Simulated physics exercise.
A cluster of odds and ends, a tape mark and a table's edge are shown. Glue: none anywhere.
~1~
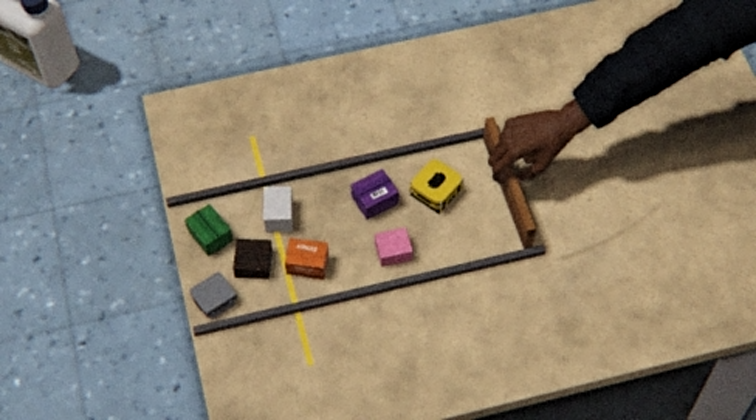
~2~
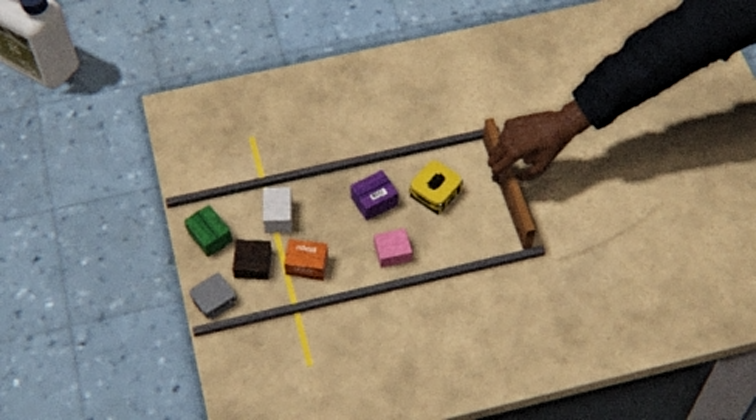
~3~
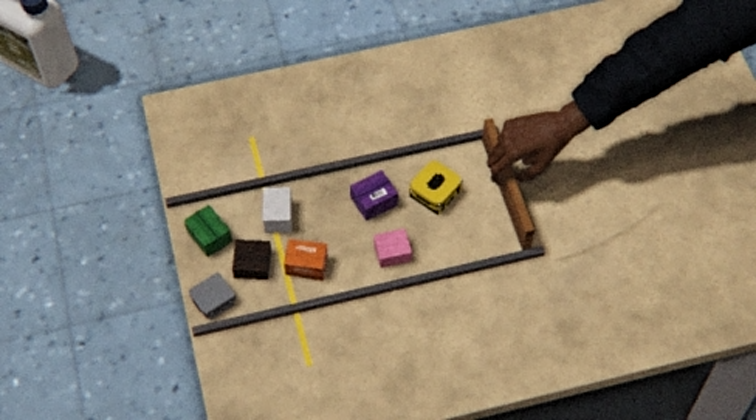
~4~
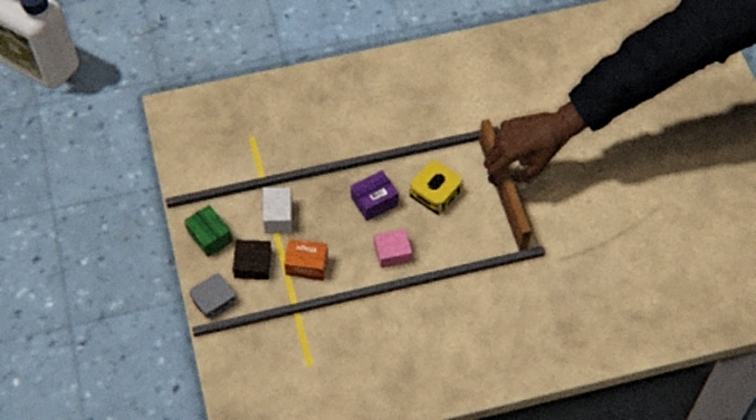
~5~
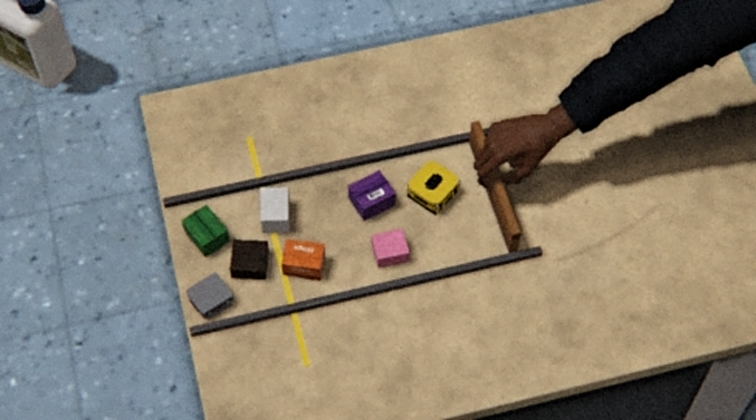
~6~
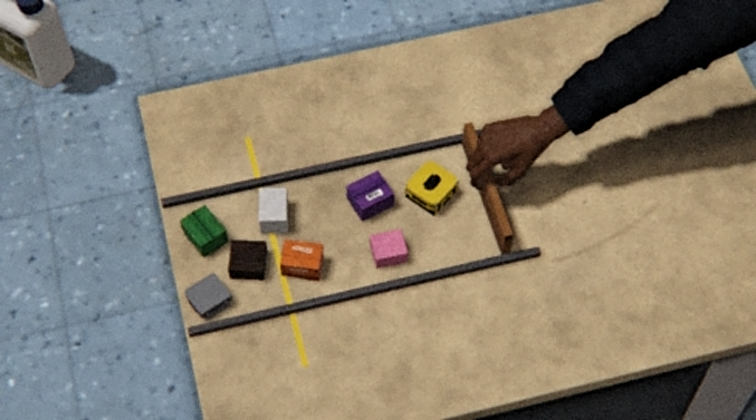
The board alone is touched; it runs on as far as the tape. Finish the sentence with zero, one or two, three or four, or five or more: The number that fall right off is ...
The number that fall right off is one or two.
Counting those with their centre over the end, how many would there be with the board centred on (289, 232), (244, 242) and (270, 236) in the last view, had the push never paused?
The counts would come out as 1, 4 and 1.
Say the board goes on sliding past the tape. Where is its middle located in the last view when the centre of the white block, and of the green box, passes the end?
The middle sits near (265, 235) for the first and near (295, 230) for the other.
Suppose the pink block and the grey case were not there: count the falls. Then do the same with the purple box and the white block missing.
Count: 1 (first case); 0 (second).
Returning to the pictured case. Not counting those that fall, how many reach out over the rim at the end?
Tally: 3.
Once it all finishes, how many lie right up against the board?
The count is 2.
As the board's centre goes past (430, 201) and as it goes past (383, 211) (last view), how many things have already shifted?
Moved so far: 2, then 3.
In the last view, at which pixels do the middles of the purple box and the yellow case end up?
You'll see the purple box at (210, 229), with the yellow case at (248, 217).
Soon after, none off yet; grey case at rest near (208, 297); green box at rest near (204, 231); black block at rest near (248, 260).
Then, none off yet; grey case at rest near (206, 299); green box moved about its own width near (176, 234); black block moved about its own width near (219, 262).
At rest, the number that fall off is one or two; fallen, green box.
